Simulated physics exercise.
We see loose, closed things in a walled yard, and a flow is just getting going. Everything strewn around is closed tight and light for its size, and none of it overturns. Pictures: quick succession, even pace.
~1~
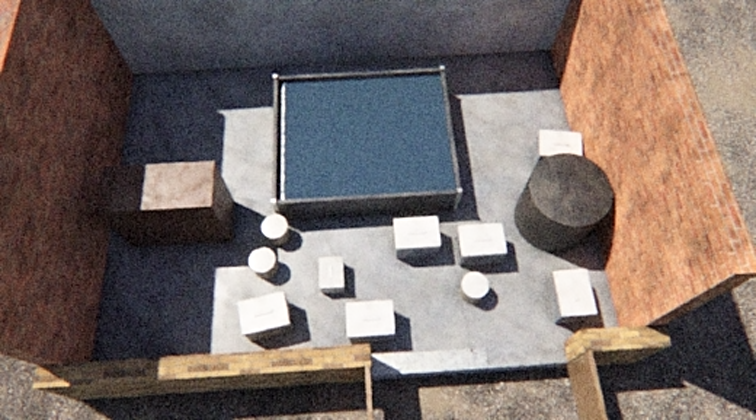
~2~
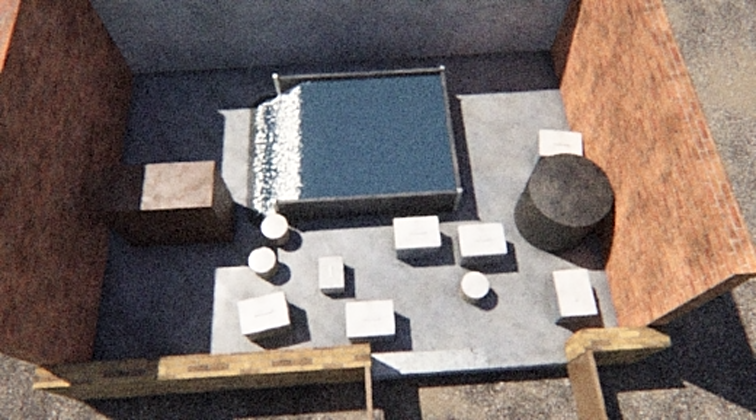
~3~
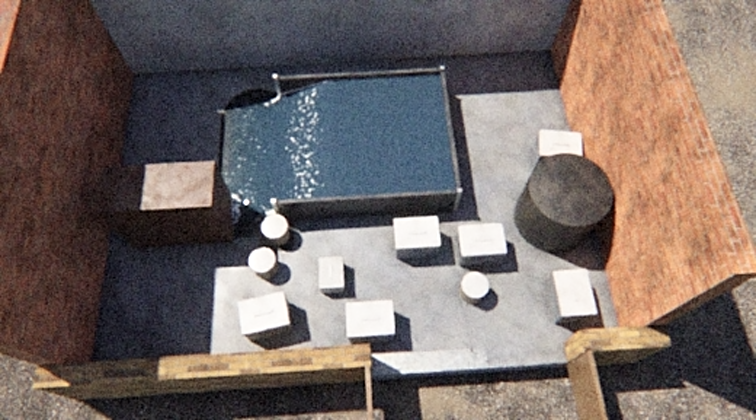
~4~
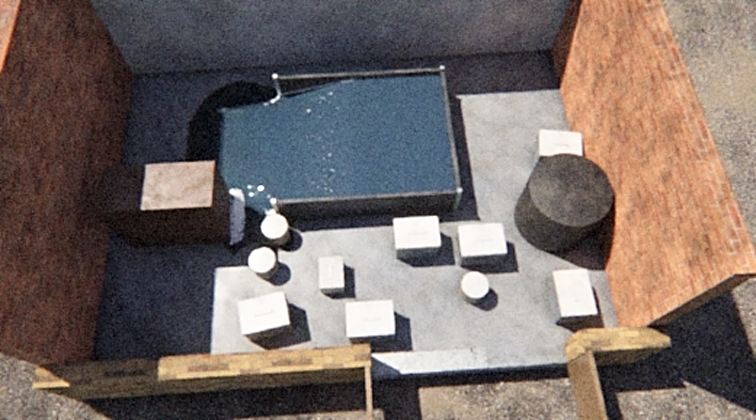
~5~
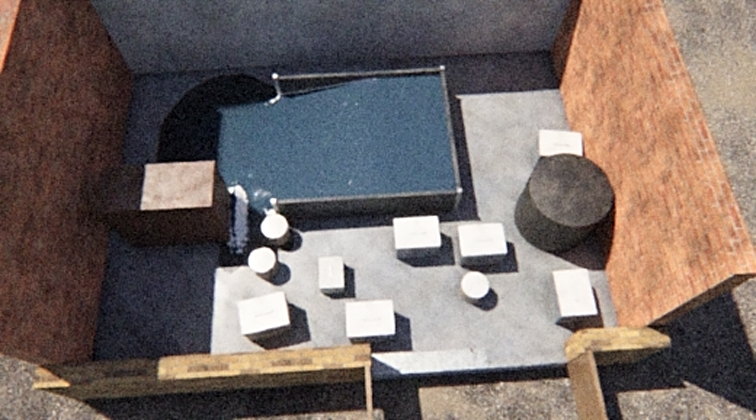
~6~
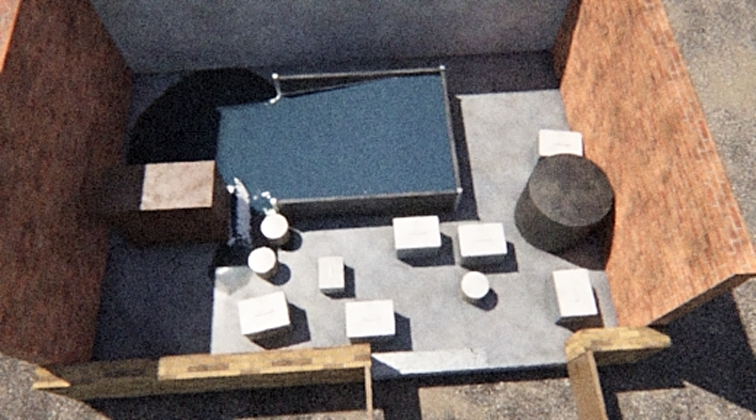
A large tank of blue water opens on its left, and water spreads across the yard floor.
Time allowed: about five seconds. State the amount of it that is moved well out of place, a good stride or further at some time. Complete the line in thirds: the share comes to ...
The share comes to less than a third.
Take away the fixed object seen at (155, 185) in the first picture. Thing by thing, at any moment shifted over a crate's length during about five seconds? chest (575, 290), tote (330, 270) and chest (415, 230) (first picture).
So: Did not travel far, then did travel that far, then did not travel far.
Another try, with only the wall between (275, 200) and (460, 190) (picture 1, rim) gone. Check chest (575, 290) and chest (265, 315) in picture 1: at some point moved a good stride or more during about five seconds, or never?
As listed: Never so far, pushed that far.
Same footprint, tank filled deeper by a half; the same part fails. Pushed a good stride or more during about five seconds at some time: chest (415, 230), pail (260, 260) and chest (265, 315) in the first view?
First: Falls short; second: Goes past it; third: Goes past it.
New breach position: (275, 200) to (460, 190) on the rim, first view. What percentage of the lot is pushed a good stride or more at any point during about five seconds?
Some 80 per cent.
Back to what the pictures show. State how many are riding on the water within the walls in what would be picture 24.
Tally: 0.
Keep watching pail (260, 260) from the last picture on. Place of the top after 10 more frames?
(307, 273).
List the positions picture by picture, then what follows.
The first picture shows a chest at (561, 144) rests on the ground; a tote at (331, 272), on the bottom; 0 of 10 have shifted.
The second picture shows a chest at (561, 144), on the bottom; a tote at (331, 272) rests on the ground; 0 of 10 have shifted.
The third picture shows a chest at (561, 144), on the bottom; a tote at (331, 272) rests on the ground; 0 of 10 have shifted.
The fourth picture shows a chest at (561, 144), on the bottom; a tote at (331, 272), on the bottom; 0 of 10 have shifted.
The fifth picture shows a chest at (561, 144) rests on the ground; a tote at (331, 272) rests on the ground; 0 of 10 have shifted.
The sixth picture shows a chest at (561, 144) rests on the ground; a tote at (331, 272), on the bottom; 0 of 10 have shifted.
A moment on, 0 of 10 are well off their spots; 0 afloat.
Next, 1 of 10 are well off their spots; 0 afloat.
Later, 2 of 10 are well off their spots; 0 afloat.
In the end, 2 of 10 are well off their spots, and 2 have been at some point; 1 afloat.
